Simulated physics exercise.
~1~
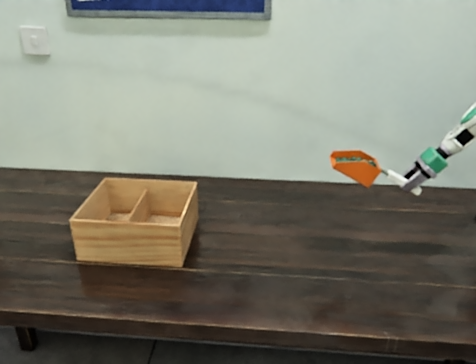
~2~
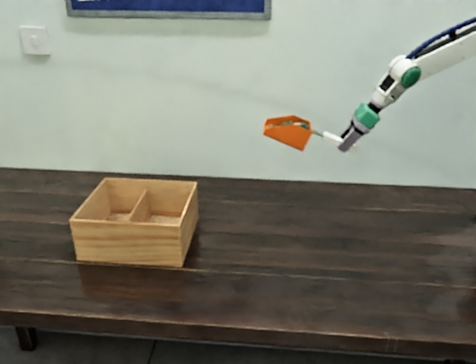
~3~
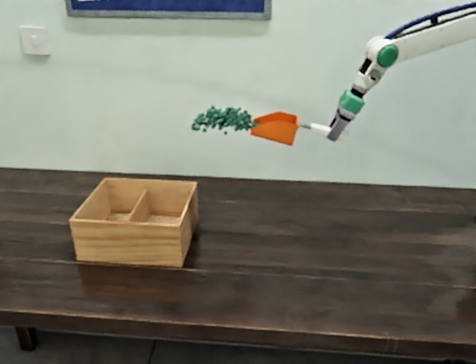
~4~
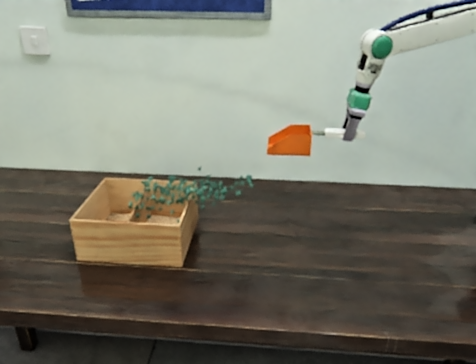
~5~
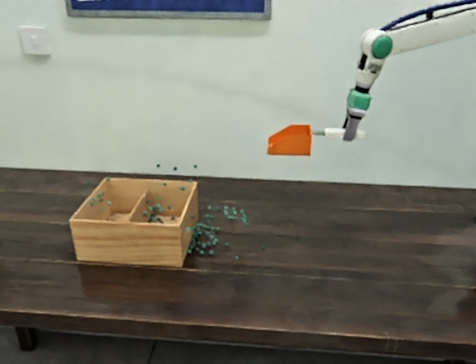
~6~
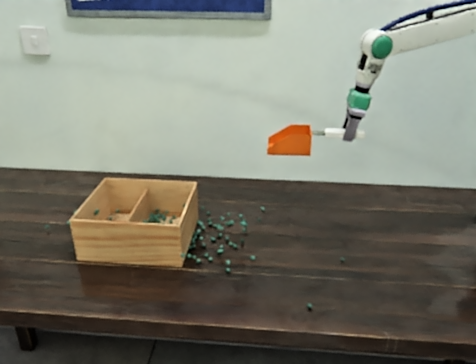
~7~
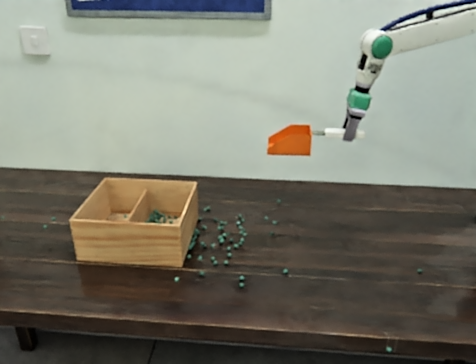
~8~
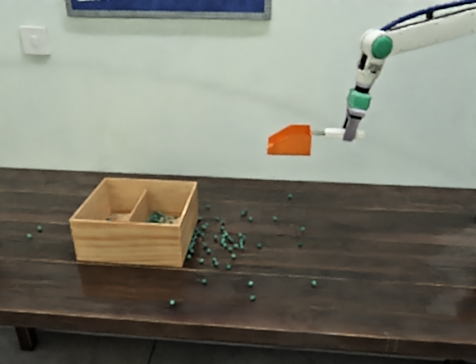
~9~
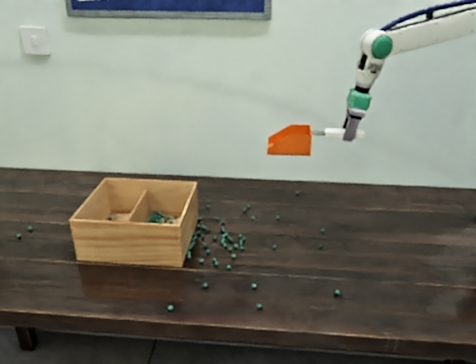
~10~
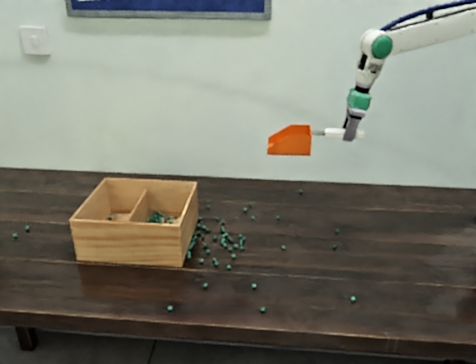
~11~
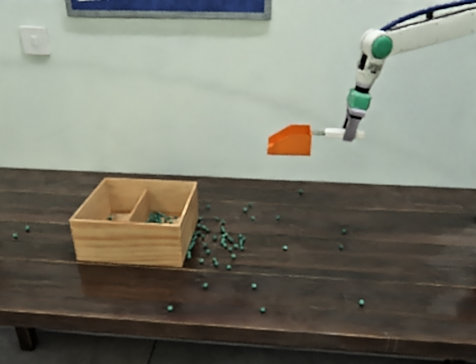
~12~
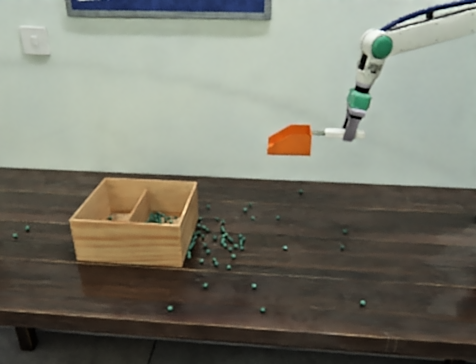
A white robot arm with green joints reaches in from the right, holding an orange scoop of green beads above a dark wooden table, seen from the front and slightly above. At left on the table sits an open wooden box with a divider, before a pale wall. The arm swings the scoop left and up, then stops and tips it slightly, flinging the beads forward in a cluster. They drop onto the box's right side, and many bounce and scatter across the table. The arm holds still while beads rest in the box, mostly its right part, and around it.
